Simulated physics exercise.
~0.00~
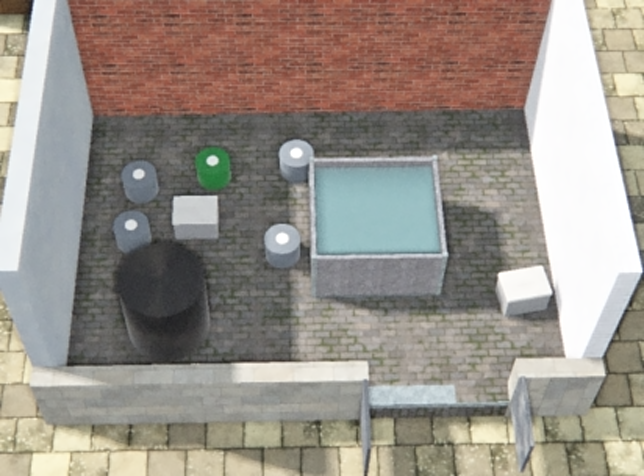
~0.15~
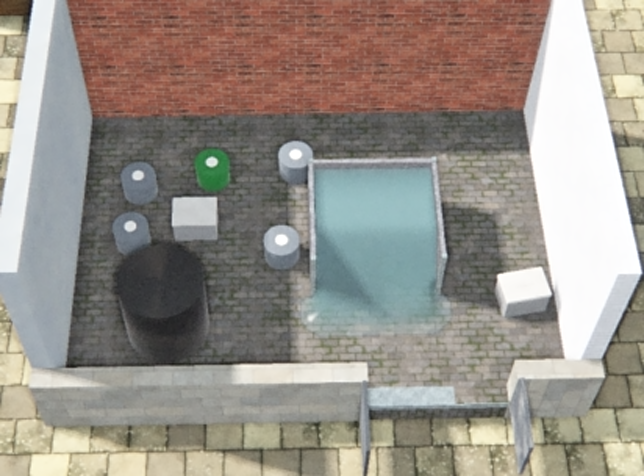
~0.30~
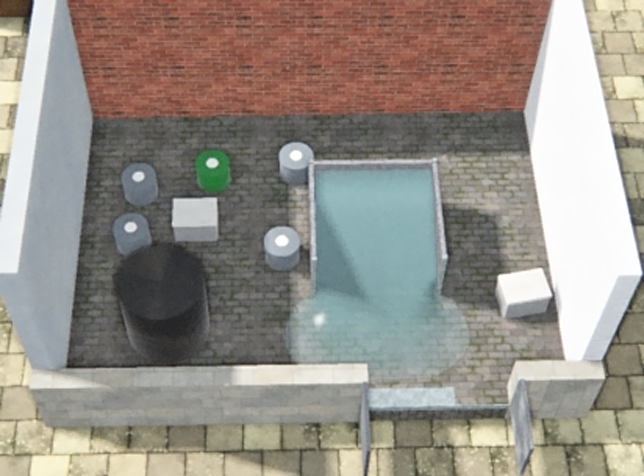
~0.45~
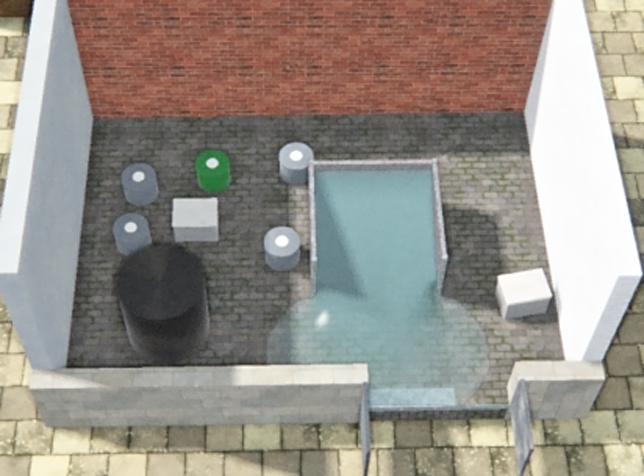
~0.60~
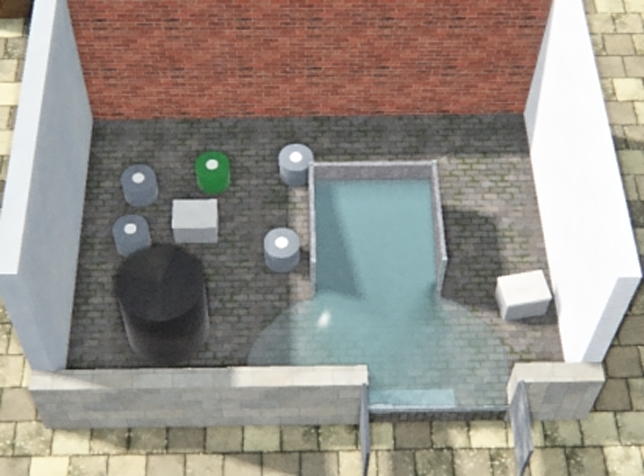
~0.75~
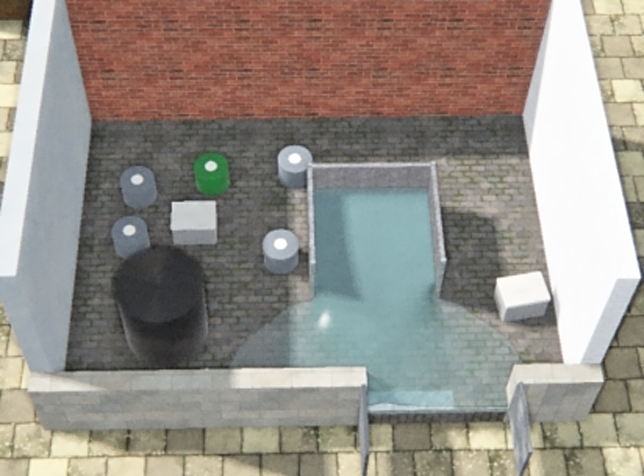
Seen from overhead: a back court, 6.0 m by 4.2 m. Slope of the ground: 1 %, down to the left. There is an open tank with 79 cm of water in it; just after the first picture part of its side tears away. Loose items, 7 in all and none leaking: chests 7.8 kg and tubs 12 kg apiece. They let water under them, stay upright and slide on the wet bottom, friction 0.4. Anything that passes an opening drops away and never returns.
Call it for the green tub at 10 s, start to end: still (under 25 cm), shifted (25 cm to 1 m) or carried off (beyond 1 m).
Still.
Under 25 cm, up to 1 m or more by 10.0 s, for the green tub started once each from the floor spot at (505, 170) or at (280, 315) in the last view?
One try each gives this: It remains roughly in place, then it remains roughly in place.
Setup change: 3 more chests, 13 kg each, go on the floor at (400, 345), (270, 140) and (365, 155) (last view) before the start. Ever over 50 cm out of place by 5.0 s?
Listed order gives above the limit, within the limit, within the limit.
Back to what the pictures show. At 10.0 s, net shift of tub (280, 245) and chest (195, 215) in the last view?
First 0 cm, then 140 cm.
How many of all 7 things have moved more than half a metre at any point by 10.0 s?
Counting them up, I find 2.
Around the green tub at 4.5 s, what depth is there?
Depth approx. 3 cm.
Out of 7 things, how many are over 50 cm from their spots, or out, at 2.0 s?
My count gives 0.
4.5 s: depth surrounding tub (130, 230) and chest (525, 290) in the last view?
Depth approx. 7 cm / 2 cm.
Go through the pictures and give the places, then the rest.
The green tub at (213, 161) rests on the ground; water covers 2.0 m2; 0 of 7 have shifted, in the first picture.
The green tub at (212, 162), on the bottom; water covers 3.0 m2; 0 of 7 have shifted, in the second picture.
The green tub at (213, 163), on the bottom; water covers 4.3 m2; 0 of 7 have shifted, in the third picture.
The green tub at (213, 163), on the bottom; water covers 5.5 m2; 0 of 7 have shifted, in the fourth picture.
The green tub at (212, 165), on the bottom; 6.0 m2 under water; 0 of 7 have shifted, in the fifth picture.
The green tub at (211, 166) rests on the ground; water covers 6.3 m2; 0 of 7 have shifted, in the sixth picture.
After 2.0 s the green tub is near (211, 166), 0.0 m from its start, aground; 0 of 7 are out; 0 afloat.
After 4.5 s the green tub is near (212, 165), 0.0 m from its start, aground; 0 of 7 are out; 0 afloat.
After 7.0 s the green tub is near (212, 165), 0.0 m from its start, aground; 0 of 7 are out; 1 afloat.
After 10.0 s the green tub is near (212, 165), 0.0 m from its start, aground; 0 of 7 are out; 1 afloat.
